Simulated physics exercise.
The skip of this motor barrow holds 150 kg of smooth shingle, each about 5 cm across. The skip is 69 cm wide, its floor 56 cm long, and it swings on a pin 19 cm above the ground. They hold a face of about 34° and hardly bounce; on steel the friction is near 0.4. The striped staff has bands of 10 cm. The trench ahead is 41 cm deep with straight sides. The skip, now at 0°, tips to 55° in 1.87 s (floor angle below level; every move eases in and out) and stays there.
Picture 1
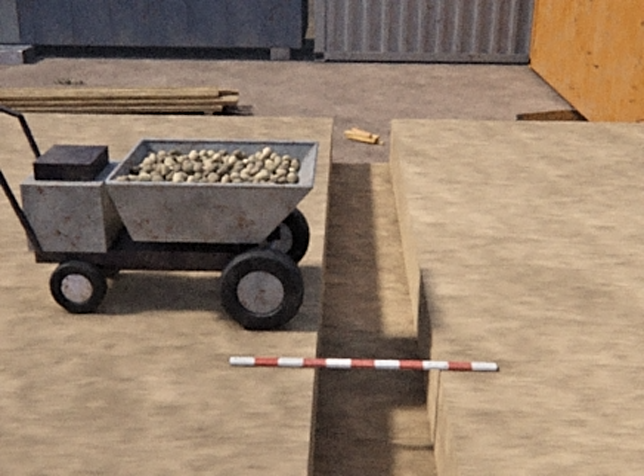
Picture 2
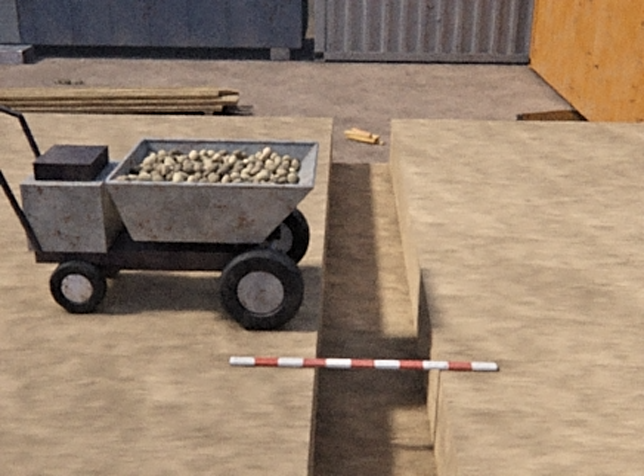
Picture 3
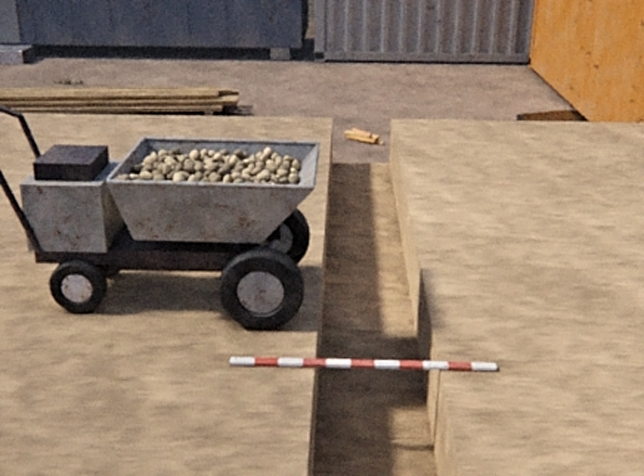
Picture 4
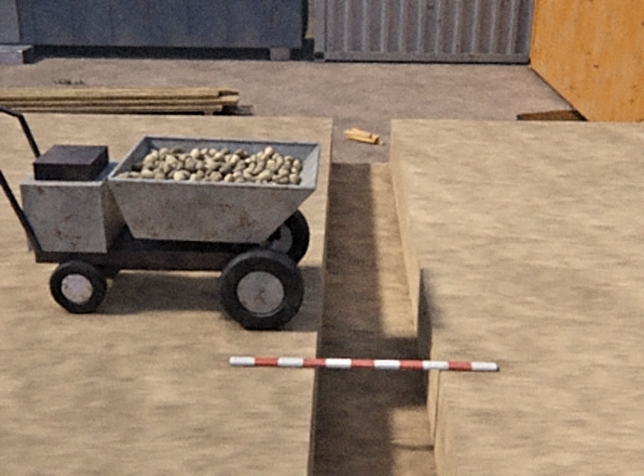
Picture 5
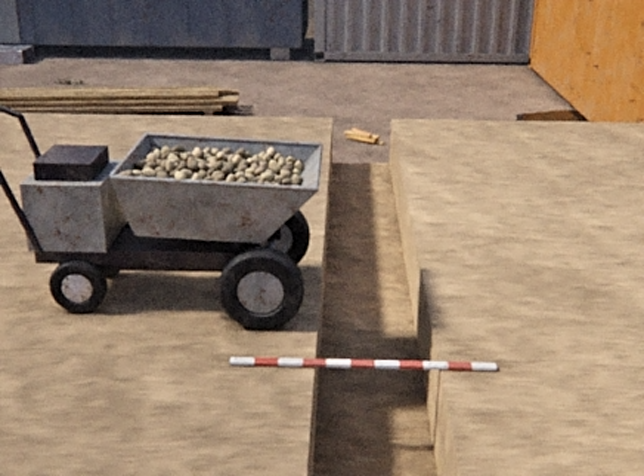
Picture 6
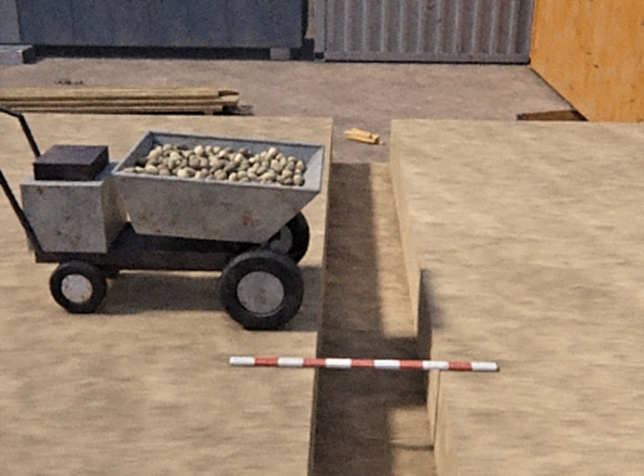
A grey motor barrow loaded with smooth shingle stands beside a straight trench, its skip tilting very slightly to the right.
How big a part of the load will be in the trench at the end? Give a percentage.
Some 63 per cent of it.
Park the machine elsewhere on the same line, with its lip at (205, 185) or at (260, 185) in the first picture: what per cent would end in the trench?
First some 60, then 75 per cent.
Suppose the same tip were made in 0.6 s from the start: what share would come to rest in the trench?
It would be near 40 per cent.
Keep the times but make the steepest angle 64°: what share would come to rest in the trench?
In that case some 75 per cent.
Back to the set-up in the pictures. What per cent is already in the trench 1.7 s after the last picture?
About 25 per cent by then.
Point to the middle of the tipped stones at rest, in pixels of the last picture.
Near (399, 362).
Then, 1.1 s after the last picture the floor is at 46°, 100 % in the skip; the foremost stones are at (370, 233).
Then, 1.7 s after the last picture the floor is at 55°, 71 % in the skip, 24 % in the trench, 5 % past the trench; the foremost stones are at (473, 307).
Then, 2.0 s after the last picture the floor is at 55°, 51 % in the skip, 35 % in the trench, 14 % past the trench; the foremost stones are at (536, 299).
Then, 4.0 s after the last picture the floor is at 55°, 22 % in the skip, 63 % in the trench, 15 % past the trench; the foremost stones are at (590, 320).
